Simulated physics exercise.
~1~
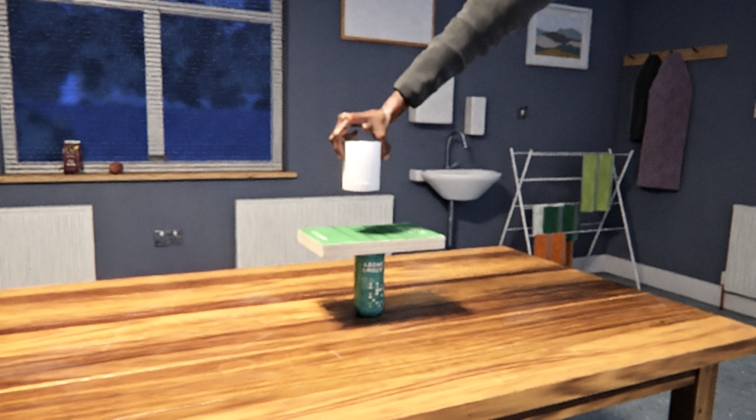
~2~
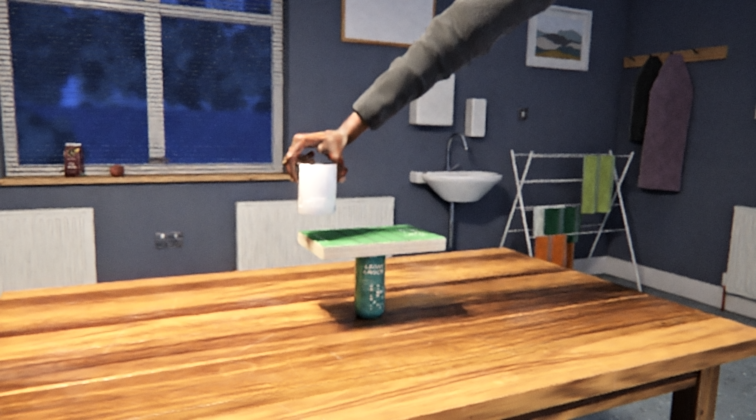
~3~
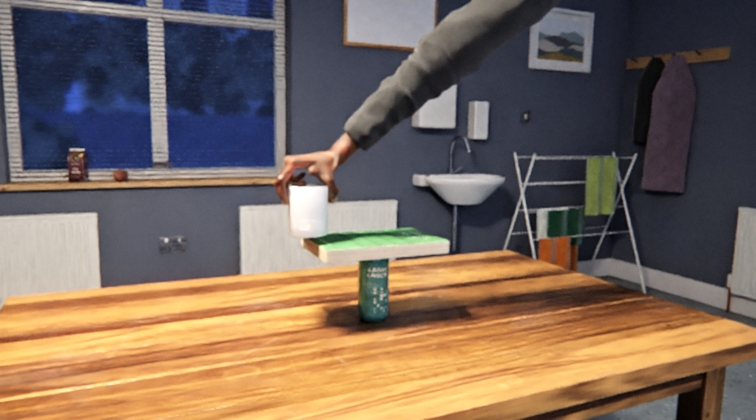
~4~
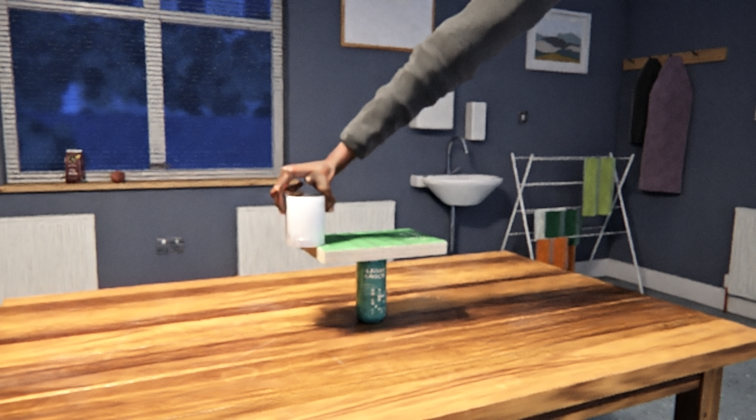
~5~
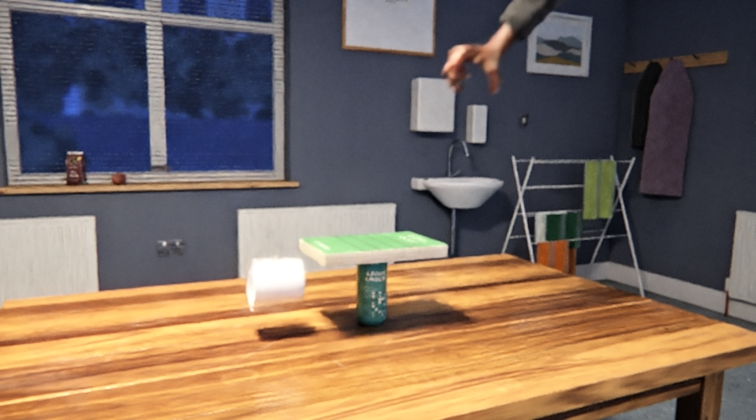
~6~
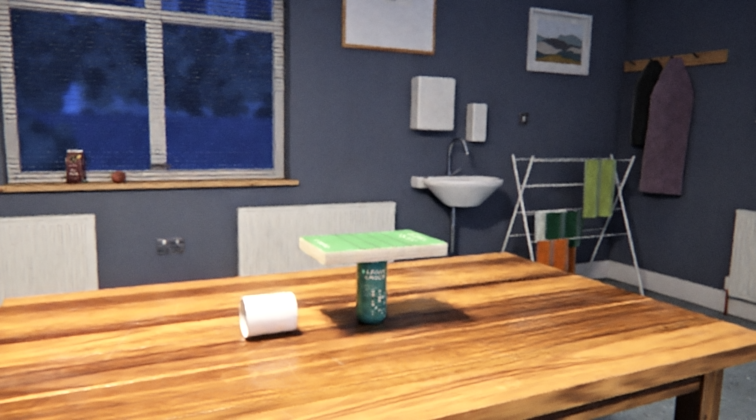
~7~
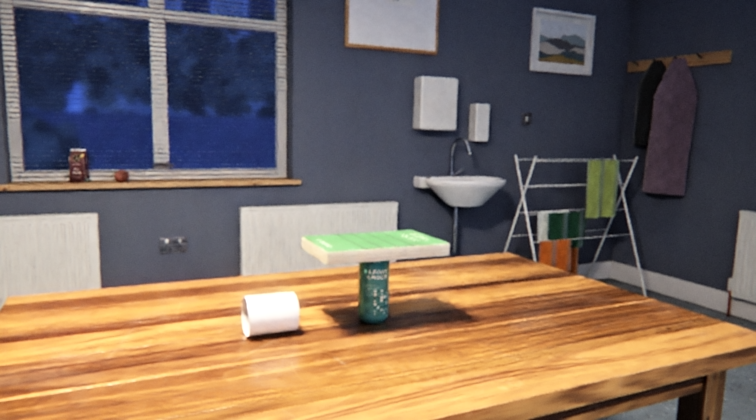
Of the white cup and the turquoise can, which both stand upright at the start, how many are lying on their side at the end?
One of them is lying on its side at the end, the white cup, while the turquoise can still stands under the green book.
